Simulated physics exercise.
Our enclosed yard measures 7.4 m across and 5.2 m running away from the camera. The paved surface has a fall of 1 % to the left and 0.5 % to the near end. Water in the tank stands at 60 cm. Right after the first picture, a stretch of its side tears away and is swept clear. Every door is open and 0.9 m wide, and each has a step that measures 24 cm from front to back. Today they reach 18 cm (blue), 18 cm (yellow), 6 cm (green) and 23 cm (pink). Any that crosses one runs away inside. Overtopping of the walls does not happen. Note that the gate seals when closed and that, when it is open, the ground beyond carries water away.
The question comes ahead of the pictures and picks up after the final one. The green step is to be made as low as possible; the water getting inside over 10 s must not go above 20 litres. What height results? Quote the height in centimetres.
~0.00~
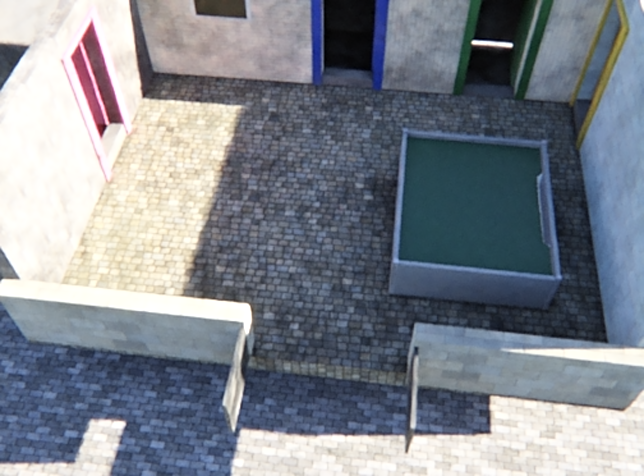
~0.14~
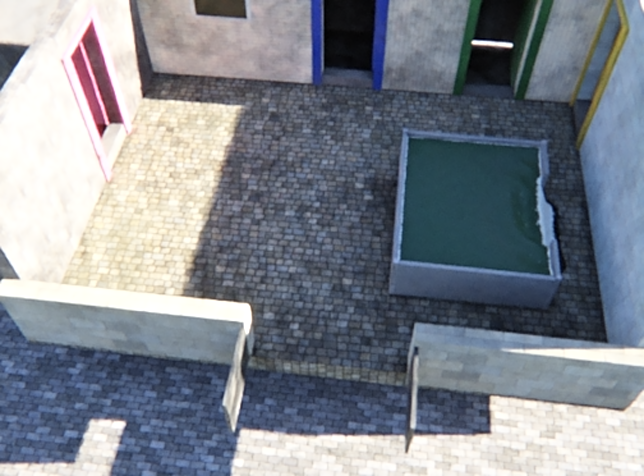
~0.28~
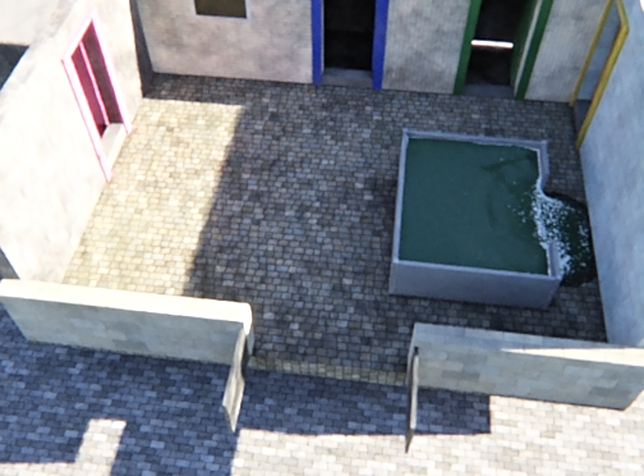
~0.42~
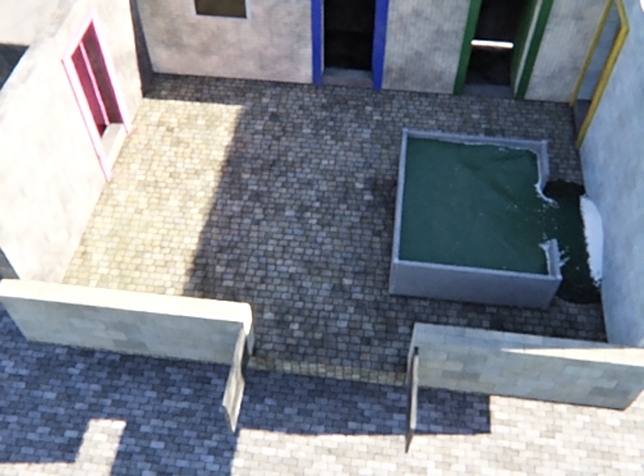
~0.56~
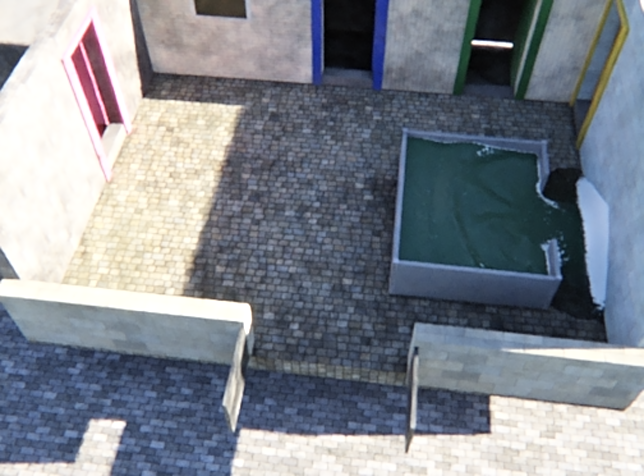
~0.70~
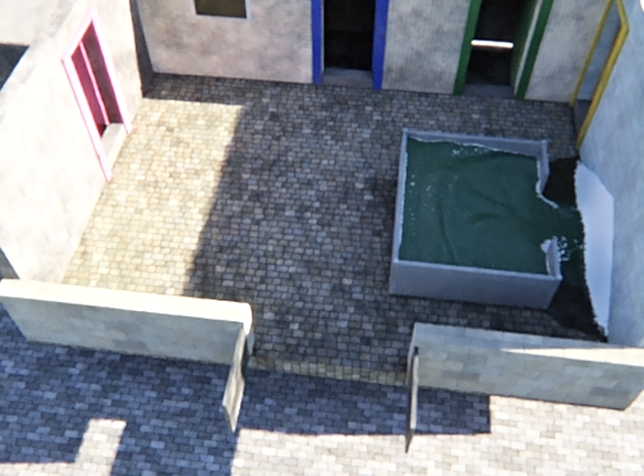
It would have to be roughly 15 cm high.
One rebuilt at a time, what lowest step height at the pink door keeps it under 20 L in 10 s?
The pink door needs around 8.5 cm.
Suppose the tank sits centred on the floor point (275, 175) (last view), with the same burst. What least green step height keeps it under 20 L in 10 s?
Near 10.5 cm.
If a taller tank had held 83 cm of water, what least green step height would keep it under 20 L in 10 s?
Roughly 23 centimetres.
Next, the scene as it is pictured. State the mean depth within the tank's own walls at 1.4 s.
Average depth: Approx. 43 cm.
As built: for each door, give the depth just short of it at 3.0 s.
In cm: Blue 3, yellow 13, green 16, pink 0.
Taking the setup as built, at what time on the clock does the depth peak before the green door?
It peaks at about 2.0 s.
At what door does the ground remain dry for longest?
That would be the pink door.
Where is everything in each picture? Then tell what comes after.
The first picture shows still water, 60 cm deep, in the tank at (474, 202); the green door at (500, 48) is dry.
In the second picture, water pours out at (539, 228) and has run 0.3 m, to a hidden place; about 5 cm deep outside, 60 cm at the back.
In the third picture, water pours out at (539, 229) and has run 0.8 m, to (596, 265); about 10 cm deep outside, 60 cm at the back.
In the fourth picture, the gap is at (539, 229), the front 0.9 m out at (585, 192); the back of the tank holds 60 cm.
In the fifth picture, the gap is at (539, 228), the front 1.1 m out at (583, 175); the back of the tank holds 60 cm.
In the sixth picture, water pours out at (539, 228) and has run 1.3 m, to (580, 158); about 15 cm deep outside, 54 cm at the back; the green door at (500, 48), 3.1 m from the gap, is still 2.0 m from the nearest water.
After 1.4 s water covers 15 % of the floor, deepest (49 cm) near (580, 240); it has not reached the green door.
After 3.0 s water covers 35 % of the floor, deepest (32 cm) near (613, 378); 16 cm at the green door, 56 litres in over its 6 cm step.
After 10.0 s water covers 90 % of the floor, deepest (14 cm) near (47, 317); 6 cm at the green door, 140 litres in over its 6 cm step.
At the green door as built, the water arrived by 1.7 s and peaked near 17 cm at 2.0 s.
Run again over the same 10 s with other heights there, 38 litres in over 12.5 cm, 12 litres over 17 cm. The limit of 20 litres is kept from about 15 cm up.
